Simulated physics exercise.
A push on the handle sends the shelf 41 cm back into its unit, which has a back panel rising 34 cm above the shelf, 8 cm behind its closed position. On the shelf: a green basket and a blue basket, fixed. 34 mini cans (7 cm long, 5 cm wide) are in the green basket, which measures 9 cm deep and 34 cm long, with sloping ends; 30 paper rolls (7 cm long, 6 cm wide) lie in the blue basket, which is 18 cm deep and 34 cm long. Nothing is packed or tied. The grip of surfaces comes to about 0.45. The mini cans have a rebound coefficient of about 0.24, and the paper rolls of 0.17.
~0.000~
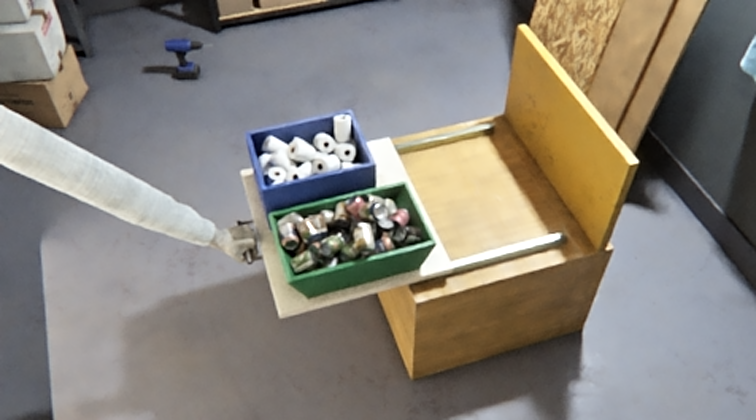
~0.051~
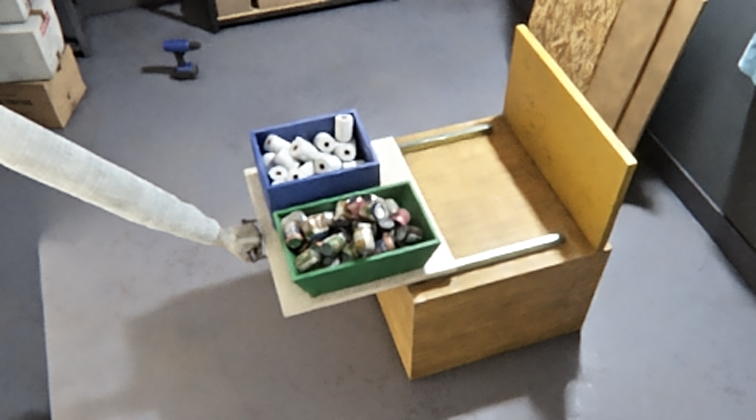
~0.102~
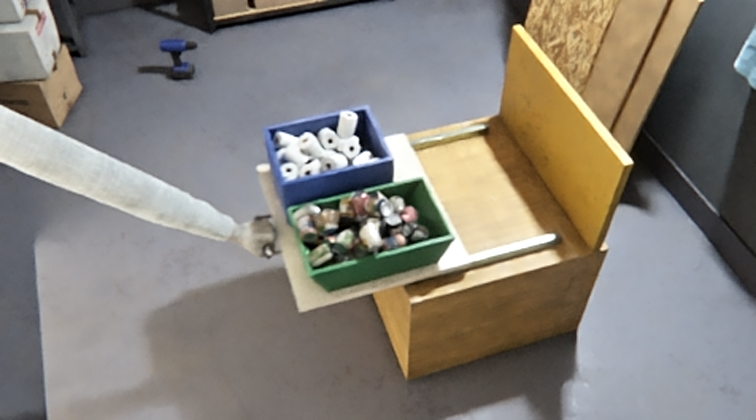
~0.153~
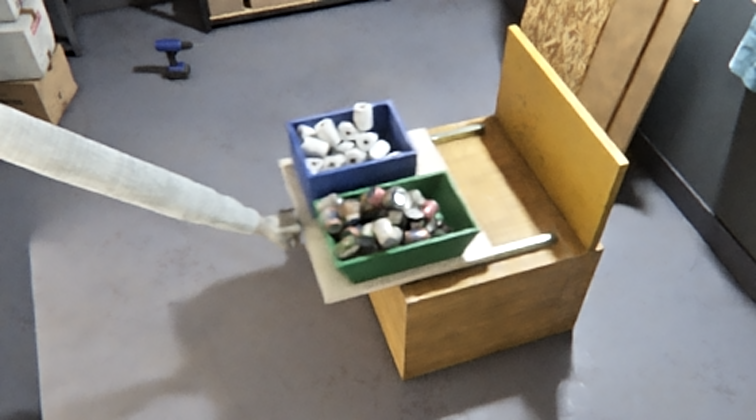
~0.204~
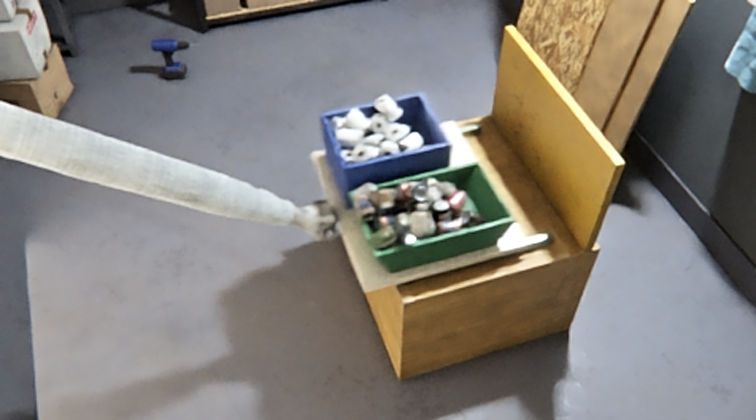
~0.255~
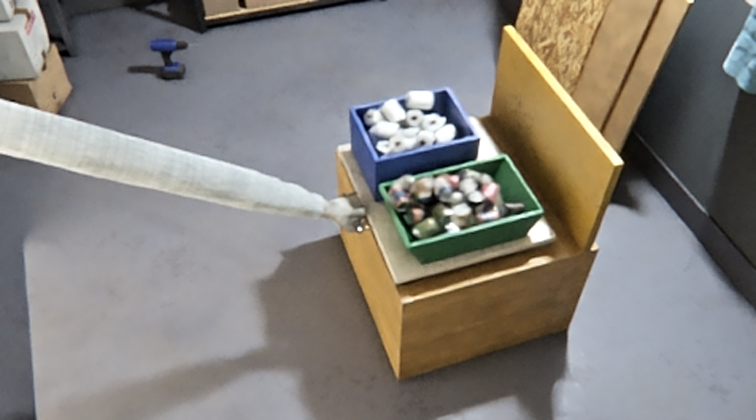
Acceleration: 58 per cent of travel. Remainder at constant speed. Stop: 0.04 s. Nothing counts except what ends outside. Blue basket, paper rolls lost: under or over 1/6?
Under 1/6.
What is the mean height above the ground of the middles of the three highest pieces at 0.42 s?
I'd put it close to 84 cm.
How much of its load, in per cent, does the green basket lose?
For the green basket, roughly 30 percent.
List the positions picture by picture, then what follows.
In the first frame (we follow the rim corner now nearest the camera; the camera pans a little), blue basket at (266, 188); green basket at (291, 279); shelf in by 0 cm; nothing out yet.
In the second frame, blue basket at (270, 187); green basket at (296, 278); shelf in by 2 cm.
In the third frame, blue basket at (286, 183); green basket at (312, 273); shelf in by 8 cm.
In the fourth frame, blue basket at (312, 176); green basket at (340, 265); shelf in by 17 cm.
In the fifth frame, blue basket at (349, 166); green basket at (379, 254); shelf in by 30 cm.
In the sixth frame, blue basket at (379, 159); green basket at (410, 245); shelf in by 41 cm; 1 out, the lowest can at (462, 218).
After 0.30 s, 1 of 34 out of the green basket and 0 of 30 out of the blue basket.
After 0.42 s, 4 of 34 out of the green basket and 0 of 30 out of the blue basket.
After 0.64 s, 10 of 34 out of the green basket and 1 of 30 out of the blue basket.
Outcome (at 1.08 s), 10 of 34 out of the green basket and 1 of 30 out of the blue basket. Asked share, 1 of 30, 3 per cent.
